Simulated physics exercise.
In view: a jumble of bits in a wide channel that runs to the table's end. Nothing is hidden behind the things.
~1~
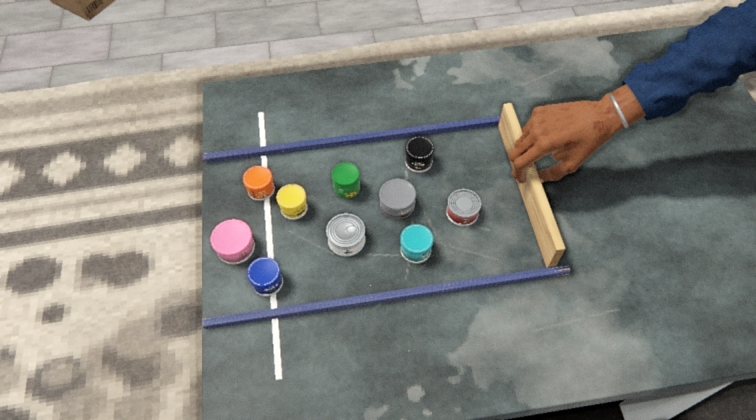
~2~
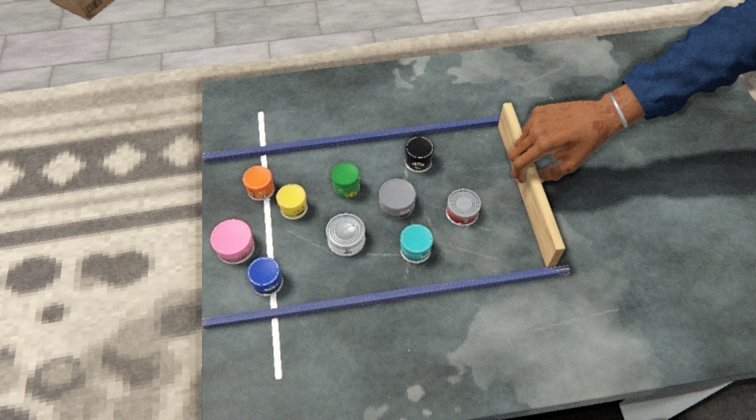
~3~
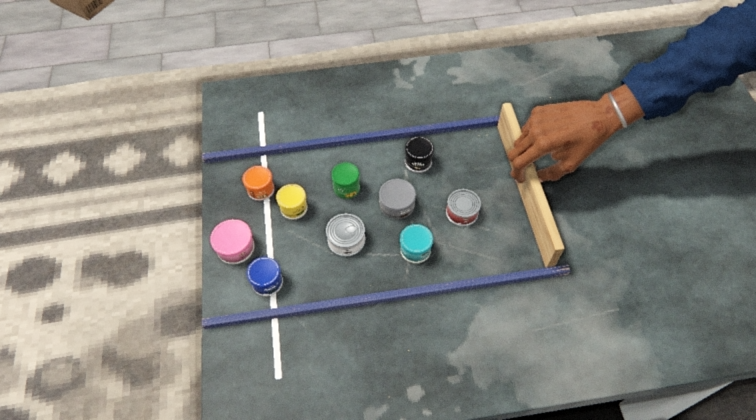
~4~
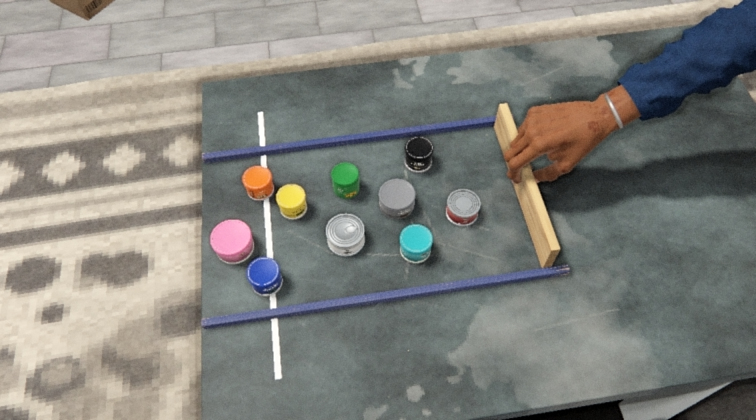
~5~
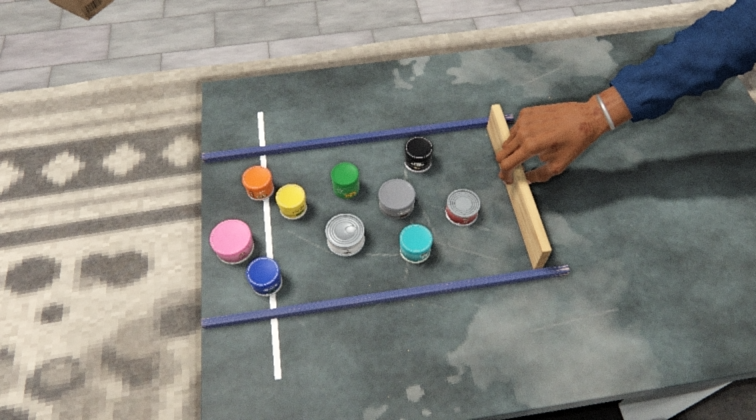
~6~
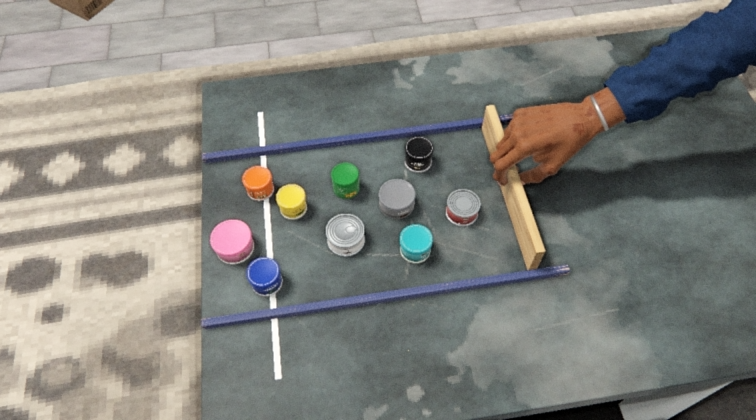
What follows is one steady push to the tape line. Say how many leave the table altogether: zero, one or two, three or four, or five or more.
As it turns out, the number that fall off is one or two.
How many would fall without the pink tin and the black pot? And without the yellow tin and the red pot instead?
0 in the first case, 0 in the second.
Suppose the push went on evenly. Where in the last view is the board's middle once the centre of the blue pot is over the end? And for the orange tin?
At (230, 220) for the blue pot; at (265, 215) for the orange tin.
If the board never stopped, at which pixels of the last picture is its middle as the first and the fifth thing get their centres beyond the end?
First at (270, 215), next at (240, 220).
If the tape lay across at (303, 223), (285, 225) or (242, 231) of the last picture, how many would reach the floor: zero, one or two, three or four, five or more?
The falls would be none at all; none at all; three to four.
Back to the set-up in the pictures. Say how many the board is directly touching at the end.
That makes 4.
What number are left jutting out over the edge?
That would be 1.
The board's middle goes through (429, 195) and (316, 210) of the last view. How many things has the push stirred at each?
By then 3, and 9.
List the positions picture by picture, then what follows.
The first picture shows pink tin (233, 242); orange tin (259, 184); blue pot (266, 277); board (528, 181); tape (269, 228).
The second picture shows orange tin (259, 184); grey tub (397, 199).
The third picture shows blue pot (265, 277); yellow tin (292, 202).
The fourth picture shows pink tin (233, 242); board (524, 182).
The fifth picture shows orange tin (259, 184); turquoise tin (416, 244).
The sixth picture shows pink tin (233, 242); orange tin (259, 184); blue pot (265, 277); board (510, 184); tape (268, 227).
Early on, none off yet; pink tin at rest near (233, 242); orange tin at rest near (259, 184); blue pot at rest near (265, 277).
Finally, the number that fall off is one or two; lost, pink tin.
